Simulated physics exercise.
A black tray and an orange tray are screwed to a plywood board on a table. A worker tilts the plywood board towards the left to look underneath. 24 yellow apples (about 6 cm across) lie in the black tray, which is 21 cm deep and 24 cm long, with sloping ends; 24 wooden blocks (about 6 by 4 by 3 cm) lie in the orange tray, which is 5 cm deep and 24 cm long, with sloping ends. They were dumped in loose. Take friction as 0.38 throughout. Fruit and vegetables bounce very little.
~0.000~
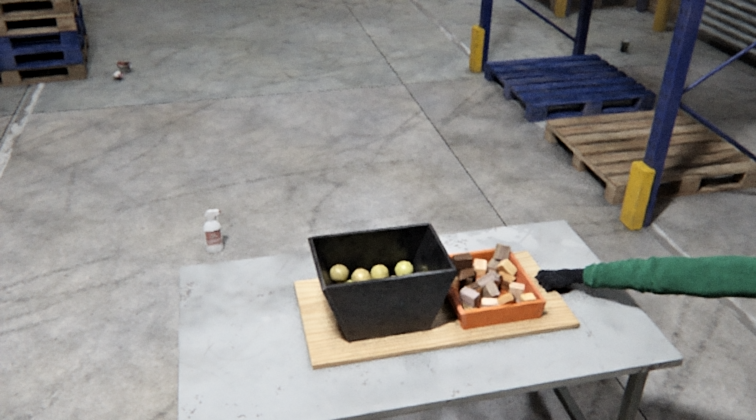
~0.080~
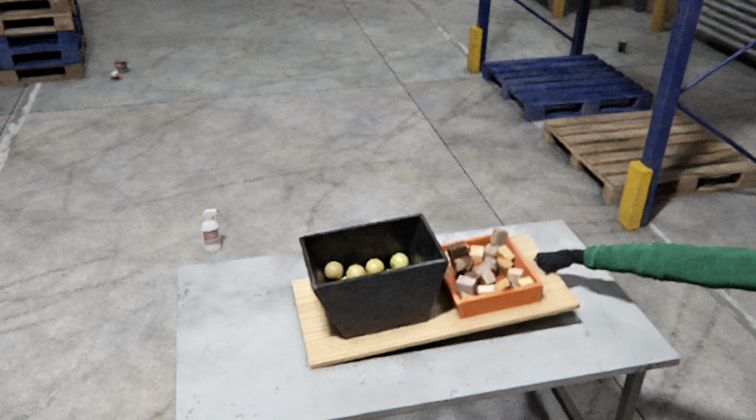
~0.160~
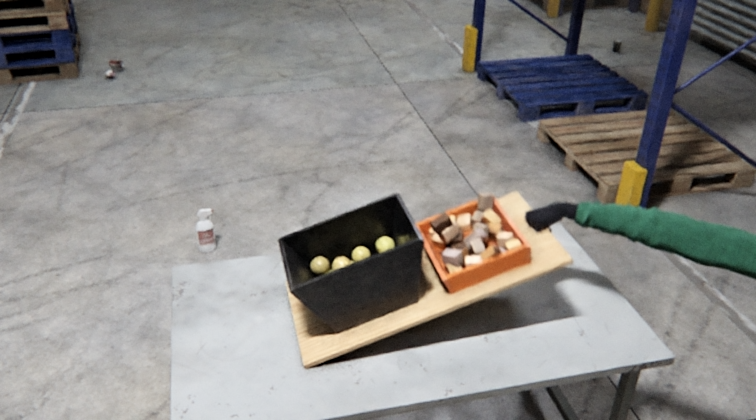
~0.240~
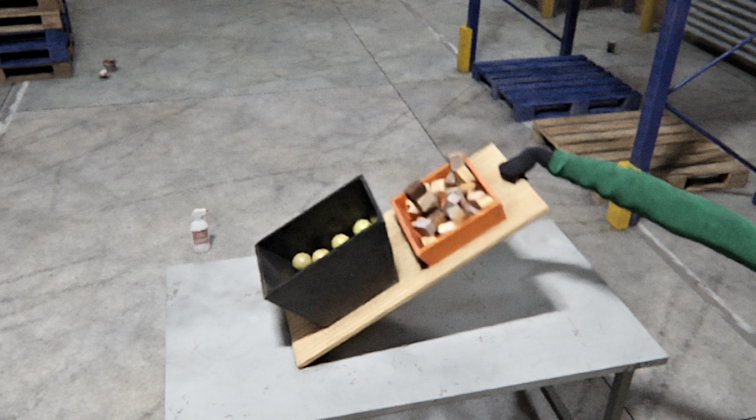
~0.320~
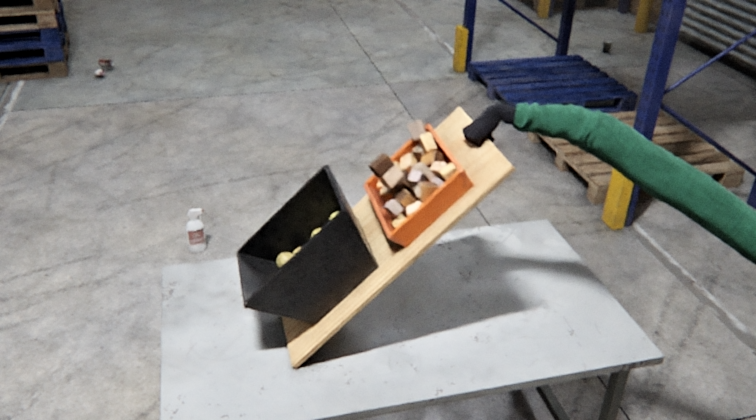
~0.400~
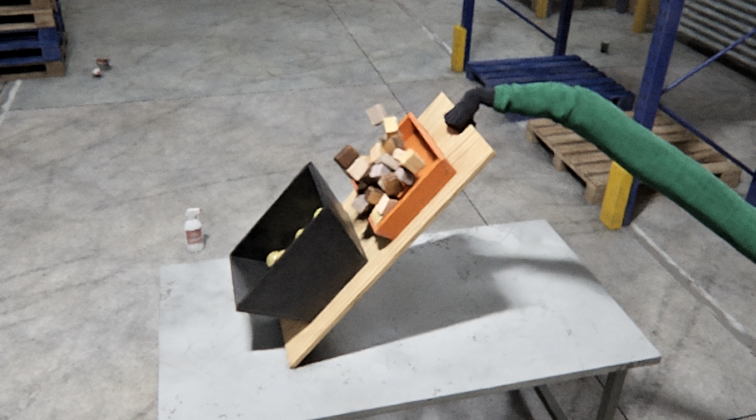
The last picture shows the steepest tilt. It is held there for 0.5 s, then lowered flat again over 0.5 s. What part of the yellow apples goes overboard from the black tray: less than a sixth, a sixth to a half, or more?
Out of the black tray go less than a sixth of the yellow apples.
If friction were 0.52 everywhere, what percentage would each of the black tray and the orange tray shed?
Then black tray 0, orange tray 70 per cent.
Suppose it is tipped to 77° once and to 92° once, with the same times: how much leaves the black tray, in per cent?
First 100, then 100 per cent.
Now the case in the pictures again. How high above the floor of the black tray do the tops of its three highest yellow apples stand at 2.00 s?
Roughly 13 cm high.
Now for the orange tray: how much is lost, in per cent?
Lost: Orange tray 90 per cent.
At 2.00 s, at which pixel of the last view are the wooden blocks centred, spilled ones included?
Around (411, 297).
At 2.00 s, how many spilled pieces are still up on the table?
Some 6 pieces.
After 0.66 s, tilt 49°; black tray 24 in, 0 out and orange tray 3 in, 21 out.
After 0.98 s, tilt 46°; black tray 24 in, 0 out and orange tray 2 in, 22 out.
After 1.42 s, tilt 0°; black tray 24 in, 0 out and orange tray 2 in, 22 out.
When it is over (at 2.00 s), black tray 24 in, 0 out and orange tray 2 in, 22 out. Asked share, 0 of 24, 0 per cent.
